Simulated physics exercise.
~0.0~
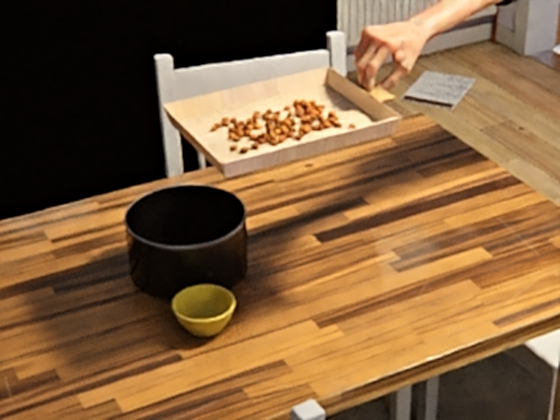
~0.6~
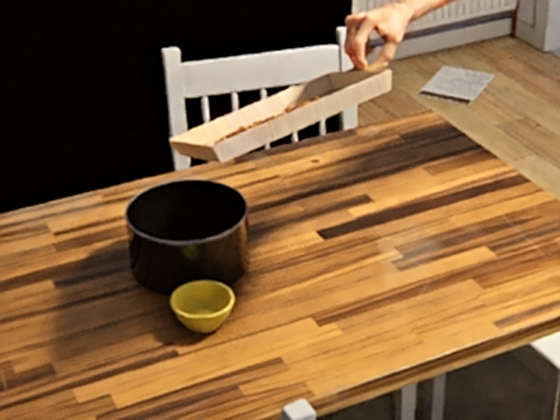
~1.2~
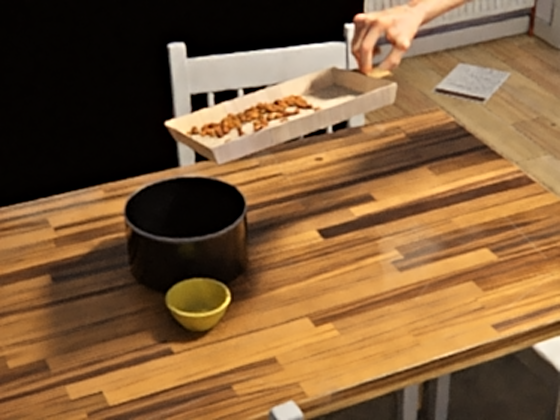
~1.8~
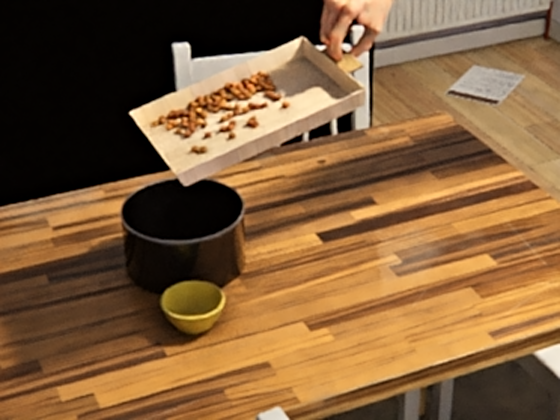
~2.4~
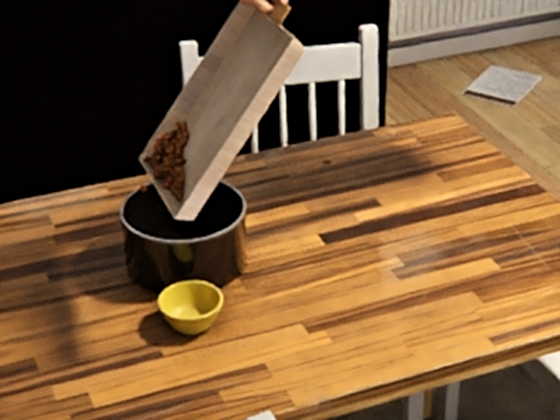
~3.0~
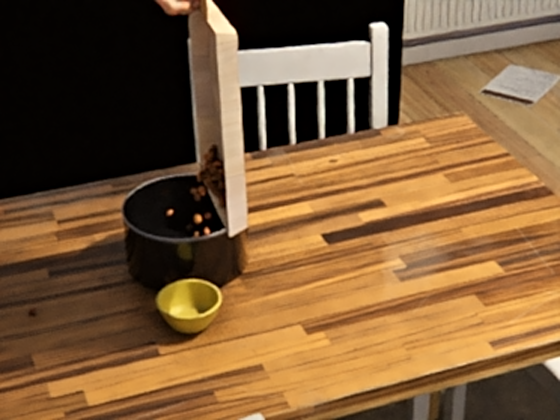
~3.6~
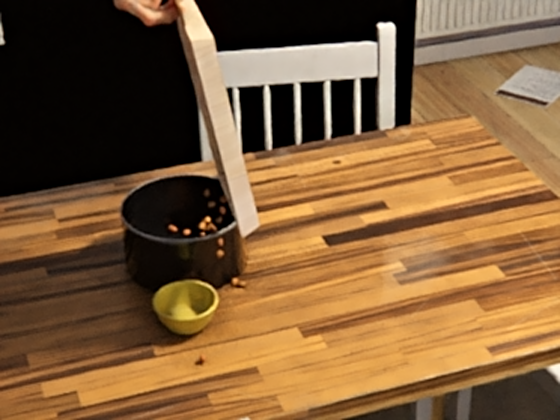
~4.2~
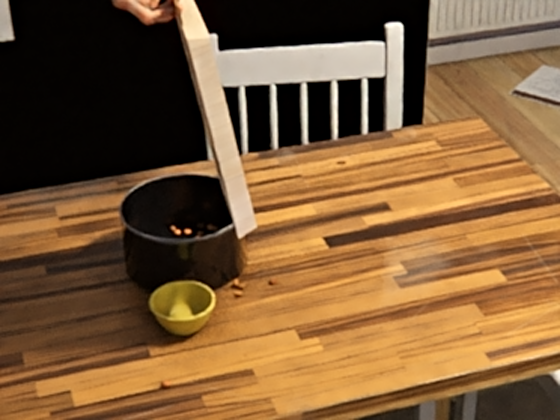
The clip opens with a hand holding a shallow, pale tray of small brown pieces above a wooden table, where a black pot and a yellow bowl stand. The tray tips slightly, its left side low, then eases back towards level with its load still aboard. Moving left and upwards, it tilts again, more and more steeply, and the pieces slide to its low end over the pot. Tipped past upright, the tray sends them tumbling in, while a few land on the table. It ends held steeply over the pot, with most pieces inside and a few scattered beside it.
